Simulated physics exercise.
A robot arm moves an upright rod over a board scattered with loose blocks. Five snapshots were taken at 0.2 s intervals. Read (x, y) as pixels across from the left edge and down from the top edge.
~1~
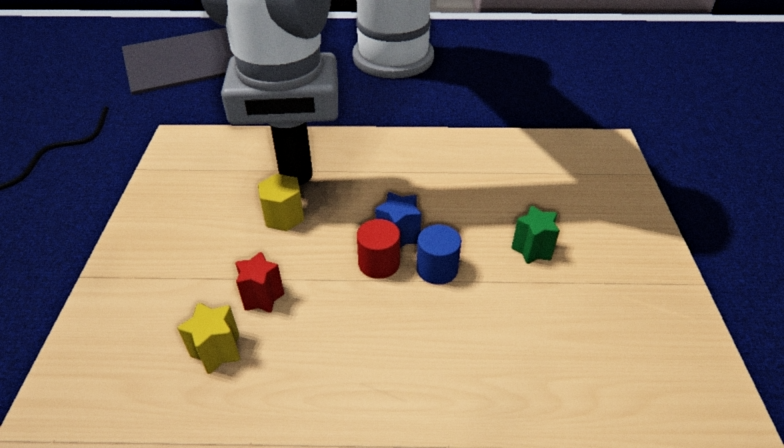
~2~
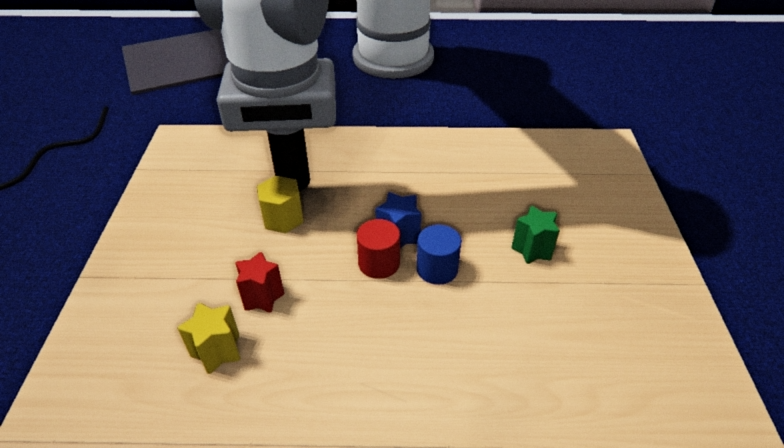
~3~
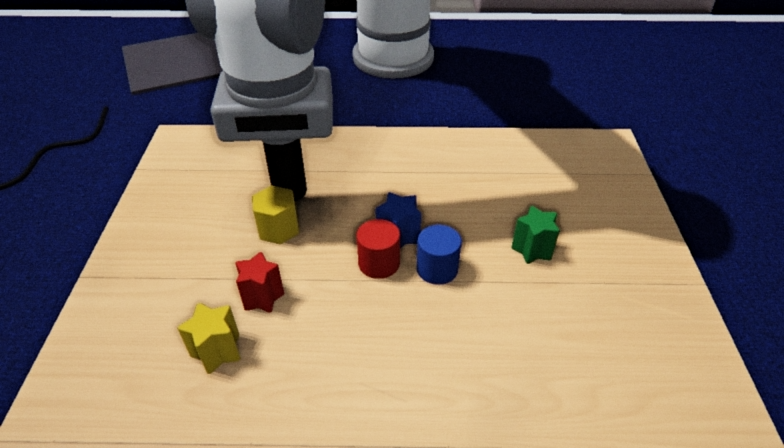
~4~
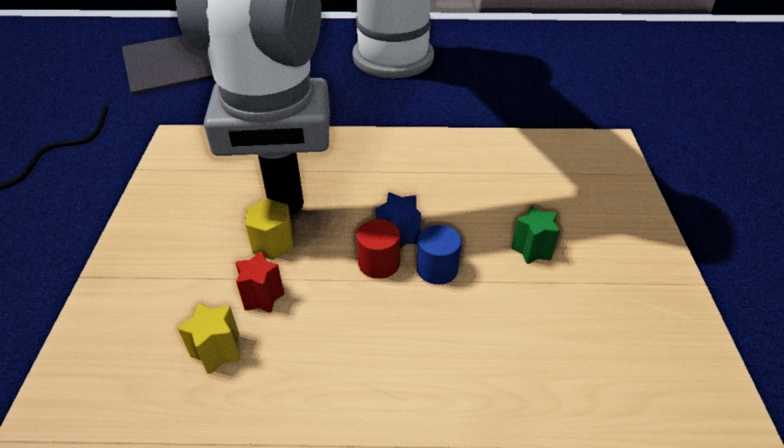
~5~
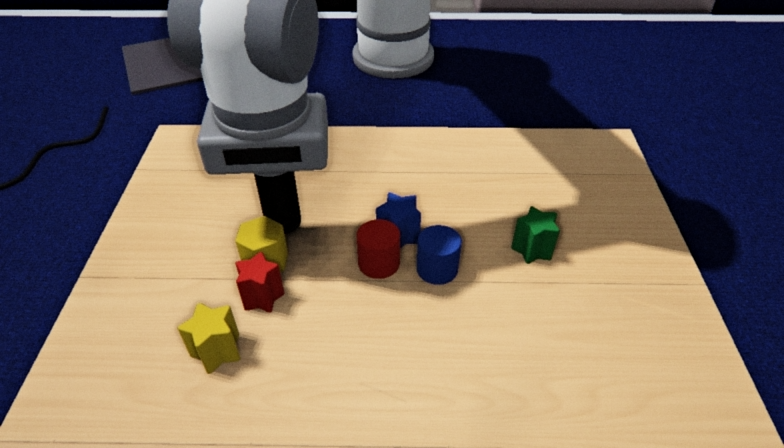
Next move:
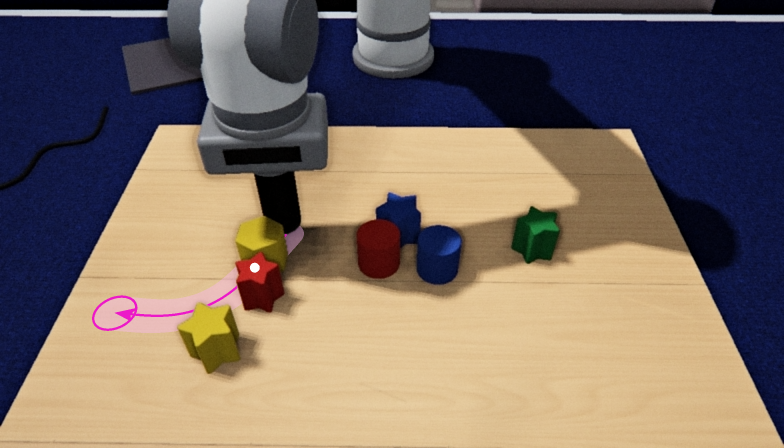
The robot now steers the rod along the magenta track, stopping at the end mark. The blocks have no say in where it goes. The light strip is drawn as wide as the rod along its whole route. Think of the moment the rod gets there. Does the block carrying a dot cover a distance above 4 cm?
Final answer: Yes.
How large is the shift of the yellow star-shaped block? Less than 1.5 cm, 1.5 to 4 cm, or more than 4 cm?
The distance will be 1.5 to 4 cm.
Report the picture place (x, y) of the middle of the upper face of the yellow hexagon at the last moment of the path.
Answer: (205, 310).
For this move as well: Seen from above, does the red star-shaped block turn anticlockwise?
I believe so.
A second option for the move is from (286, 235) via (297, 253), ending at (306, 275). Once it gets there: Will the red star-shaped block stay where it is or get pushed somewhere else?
It is shoved along.
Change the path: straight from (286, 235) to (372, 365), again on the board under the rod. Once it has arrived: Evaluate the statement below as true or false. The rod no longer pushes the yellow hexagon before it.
The statement is correct.
The line goes from (286, 235) over (247, 278) and (186, 313) to (115, 313); the dot is on the red star-shaped block.
What follows on the original path. One third of the way, rod at (243, 267); red star-shaped block at (254, 306), turned 20° anticlockwise; yellow hexagon at (228, 282), turned 40° anticlockwise.
Two thirds of the way, rod at (181, 301); yellow star-shaped block at (194, 350); red star-shaped block at (254, 313), turned 45° anticlockwise; yellow hexagon at (205, 310), turned 70° anticlockwise.
At the end, rod at (108, 301); yellow star-shaped block at (194, 350); red star-shaped block at (254, 313), turned 45° anticlockwise; yellow hexagon at (205, 310), turned 70° anticlockwise.
